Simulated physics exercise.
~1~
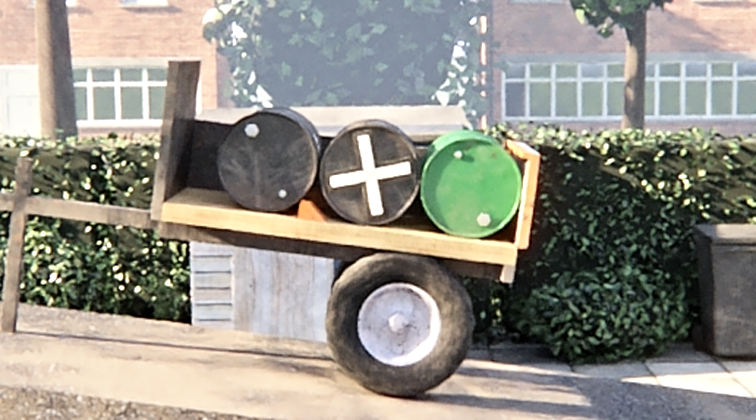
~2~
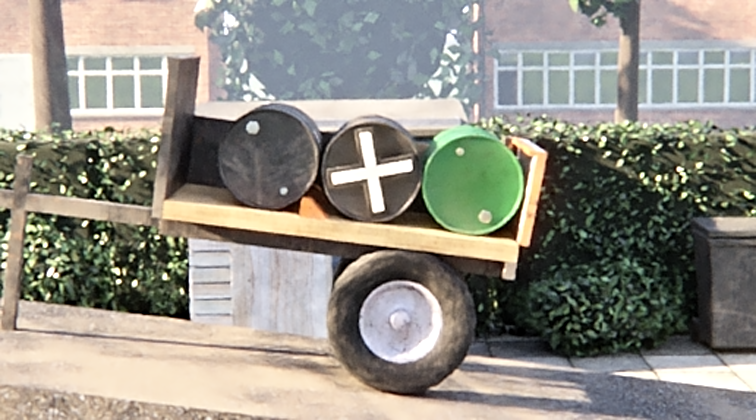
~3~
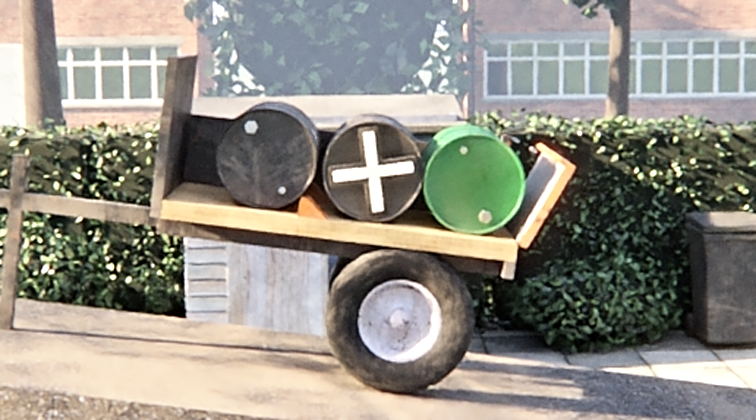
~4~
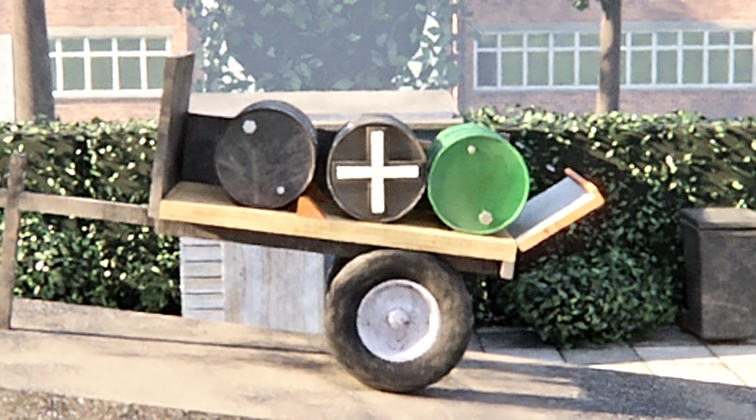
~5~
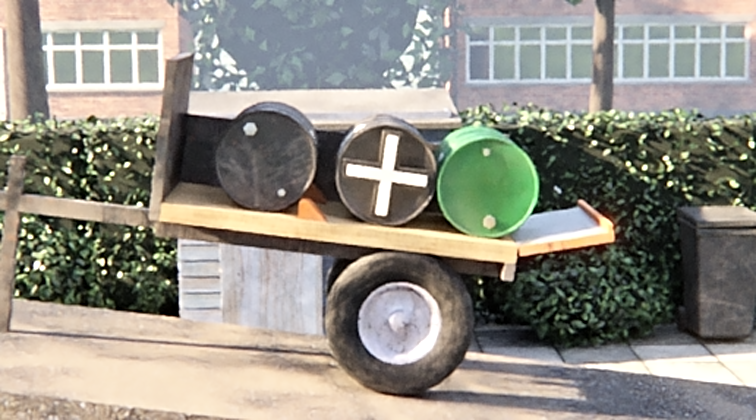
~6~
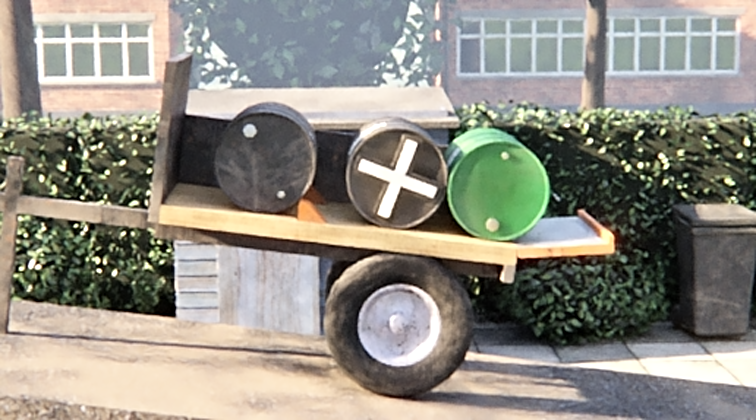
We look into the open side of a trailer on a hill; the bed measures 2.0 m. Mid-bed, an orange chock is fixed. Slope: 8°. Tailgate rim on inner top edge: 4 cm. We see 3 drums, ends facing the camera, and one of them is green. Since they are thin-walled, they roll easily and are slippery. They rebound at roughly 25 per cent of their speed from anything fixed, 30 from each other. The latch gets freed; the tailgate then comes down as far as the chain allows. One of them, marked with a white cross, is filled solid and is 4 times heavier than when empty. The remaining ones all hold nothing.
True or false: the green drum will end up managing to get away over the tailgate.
True.
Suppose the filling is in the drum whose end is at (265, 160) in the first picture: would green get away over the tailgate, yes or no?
Result: Green - no, it would not.
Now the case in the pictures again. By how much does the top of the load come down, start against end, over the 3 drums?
0 cm.
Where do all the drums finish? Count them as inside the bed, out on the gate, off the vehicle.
Final counts, in the order asked: 2, 0, 1.
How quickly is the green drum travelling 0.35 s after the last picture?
0.7 m/s or so.
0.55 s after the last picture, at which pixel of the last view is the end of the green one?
I'd put it somewhere around (559, 191) in that view.
Then, 0.35 s after the last picture, green is on the gate, 5 cm past the hinge, rolling right; 0 out so far.
Then, 0.55 s after the last picture, green is on the gate, 20 cm past the hinge, rolling right; 0 out so far.
Then, 0.85 s after the last picture, green is on the gate, 40 cm past the hinge, rolling right; 0 out so far.
Then, 1.15 s after the last picture, green is dropping off the gate; 1 out so far.
At rest (8.75 s after the last picture), green is off the vehicle; 1 out so far.
